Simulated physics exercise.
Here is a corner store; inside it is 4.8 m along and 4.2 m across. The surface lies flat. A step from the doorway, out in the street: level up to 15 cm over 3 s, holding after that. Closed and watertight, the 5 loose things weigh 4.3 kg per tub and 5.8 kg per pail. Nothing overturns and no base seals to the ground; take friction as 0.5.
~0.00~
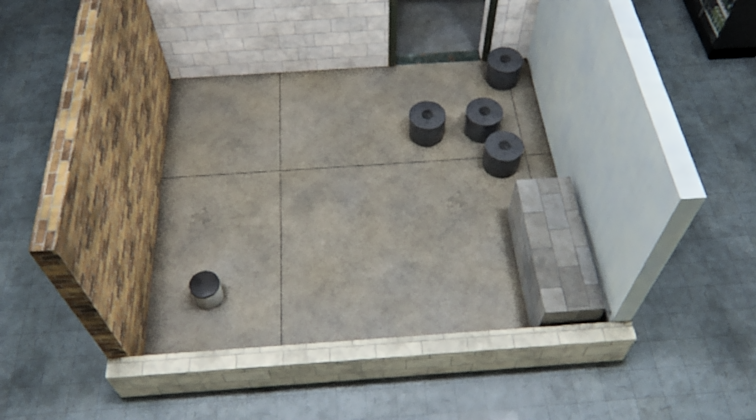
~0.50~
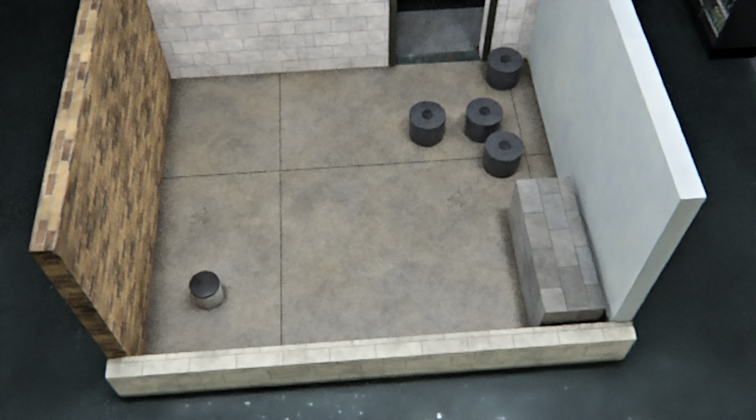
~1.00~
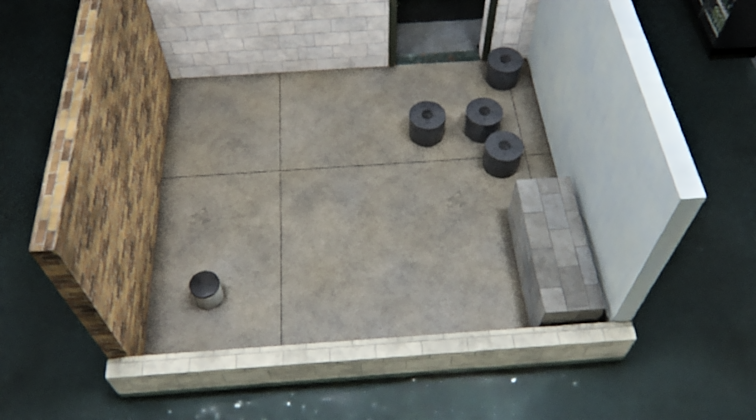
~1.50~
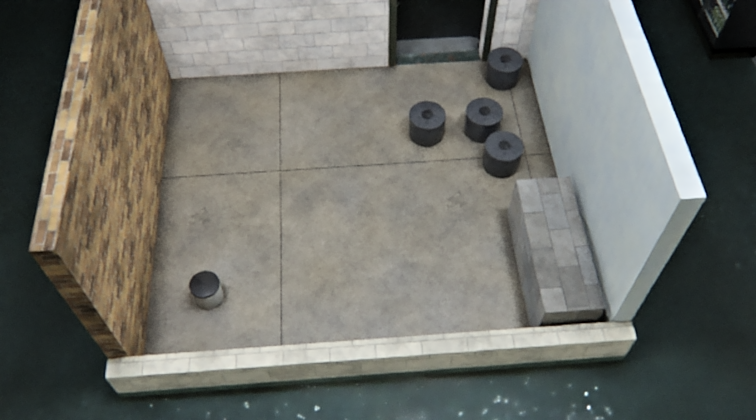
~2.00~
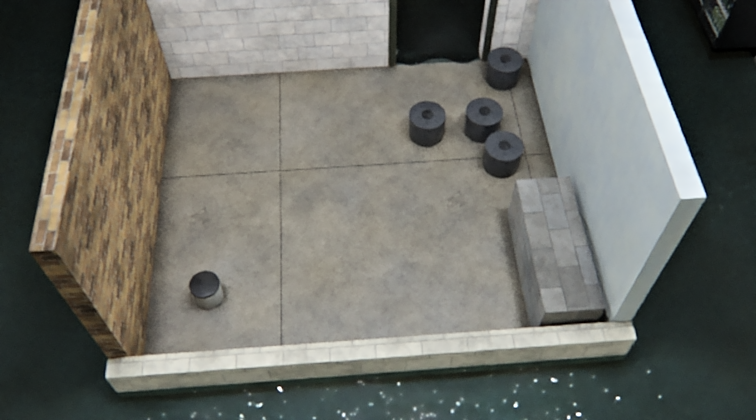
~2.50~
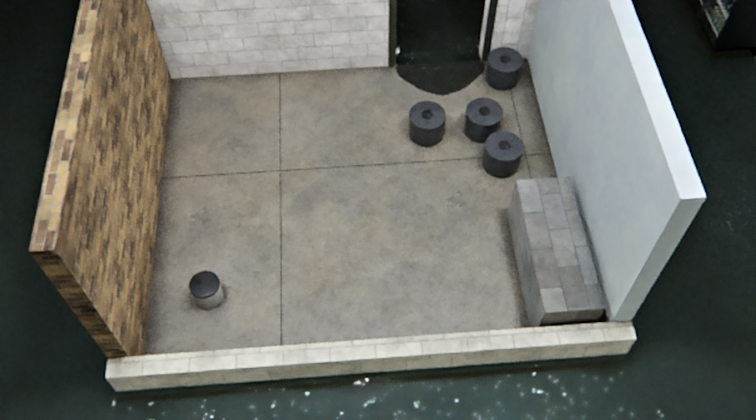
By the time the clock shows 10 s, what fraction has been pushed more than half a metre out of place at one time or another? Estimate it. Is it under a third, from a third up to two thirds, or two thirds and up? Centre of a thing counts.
I would say from a third up to two thirds.
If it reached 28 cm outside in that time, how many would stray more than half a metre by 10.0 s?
In that case 5 of them.
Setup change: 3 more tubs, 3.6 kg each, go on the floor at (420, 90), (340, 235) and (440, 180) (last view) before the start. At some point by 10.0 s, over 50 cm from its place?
Well, it goes above, above, above.
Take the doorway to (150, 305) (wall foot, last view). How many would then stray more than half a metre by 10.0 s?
The answer would then be 3.
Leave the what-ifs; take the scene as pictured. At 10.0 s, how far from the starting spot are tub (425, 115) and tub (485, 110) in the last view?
350 cm and 80 cm respectively.
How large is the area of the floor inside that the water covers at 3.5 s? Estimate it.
Some 2.0 m2 of it.
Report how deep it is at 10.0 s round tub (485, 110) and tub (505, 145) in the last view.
First roughly 8 cm, second roughly 7 cm.
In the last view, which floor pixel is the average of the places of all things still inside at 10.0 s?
Near (381, 244).
After 3.5 s 0 of 5 are over 50 cm from their spots; 0 afloat.
After 4.5 s 1 of 5 are over 50 cm from their spots; 1 afloat.
After 7.0 s 3 of 5 are over 50 cm from their spots; 3 afloat.
After 10.0 s 3 of 5 are over 50 cm from their spots, and 3 have been at some point; 4 afloat.
